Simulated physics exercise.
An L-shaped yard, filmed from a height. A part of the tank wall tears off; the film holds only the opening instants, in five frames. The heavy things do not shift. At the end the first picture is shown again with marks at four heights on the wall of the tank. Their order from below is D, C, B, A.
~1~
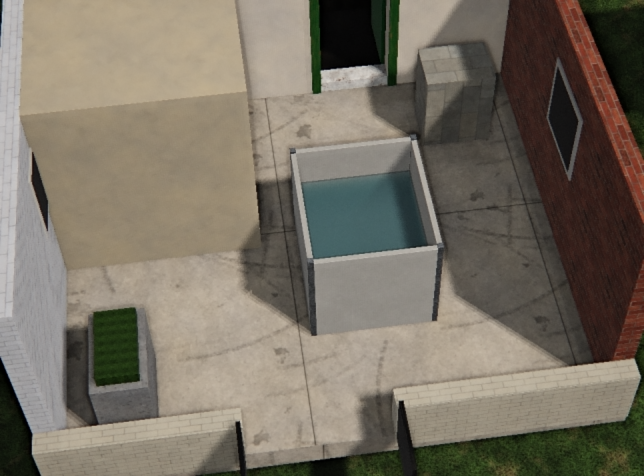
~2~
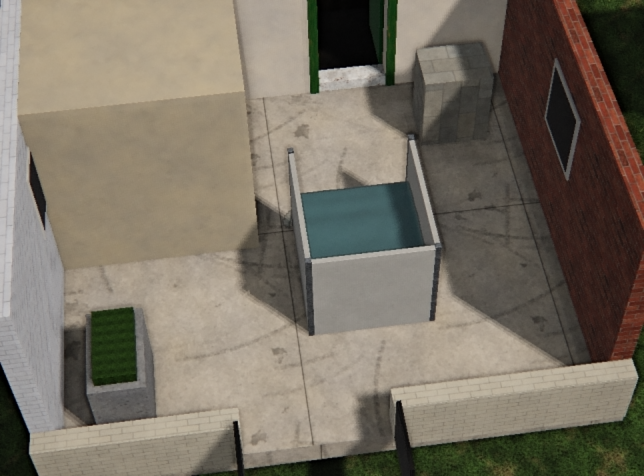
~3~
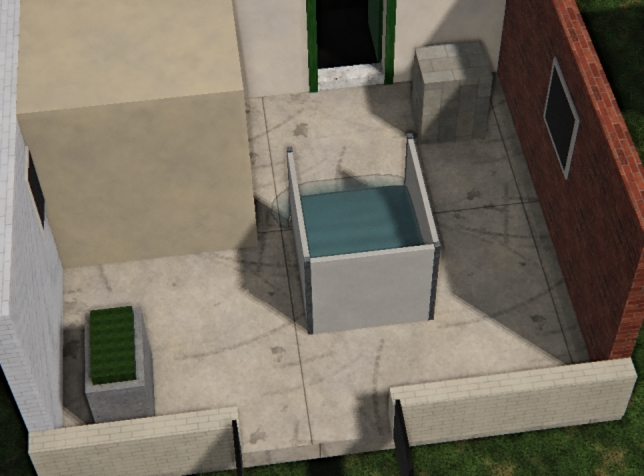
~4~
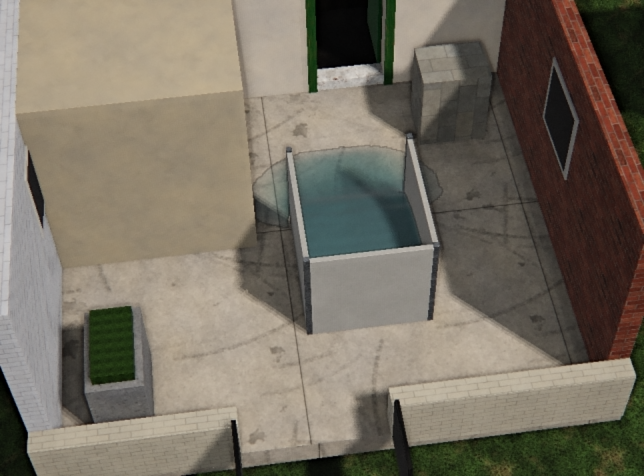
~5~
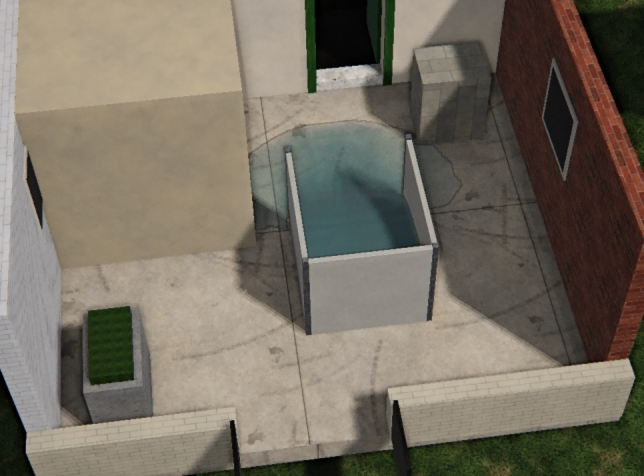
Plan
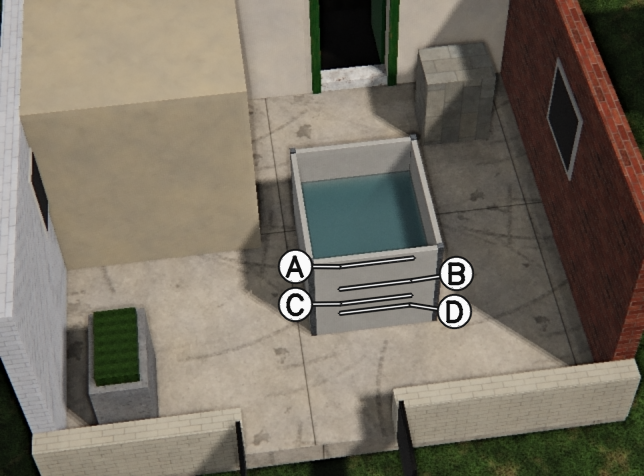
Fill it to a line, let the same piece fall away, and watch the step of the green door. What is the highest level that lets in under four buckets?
D will do.
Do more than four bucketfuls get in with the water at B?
Yes, it does.
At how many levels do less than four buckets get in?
One of the four.
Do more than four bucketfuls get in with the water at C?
Yes.
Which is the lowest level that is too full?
That would be C.
On the marked copy, A at (376, 262); B at (376, 284); C at (375, 299); D at (375, 309); from the bottom up D, C, B, A.
If A is chosen, dozens of bucketfuls pour in.
If B is chosen, dozens of bucketfuls pour in.
If C is chosen, about 8 bucketfuls get in.
If D is chosen, a bucket or two gets in.
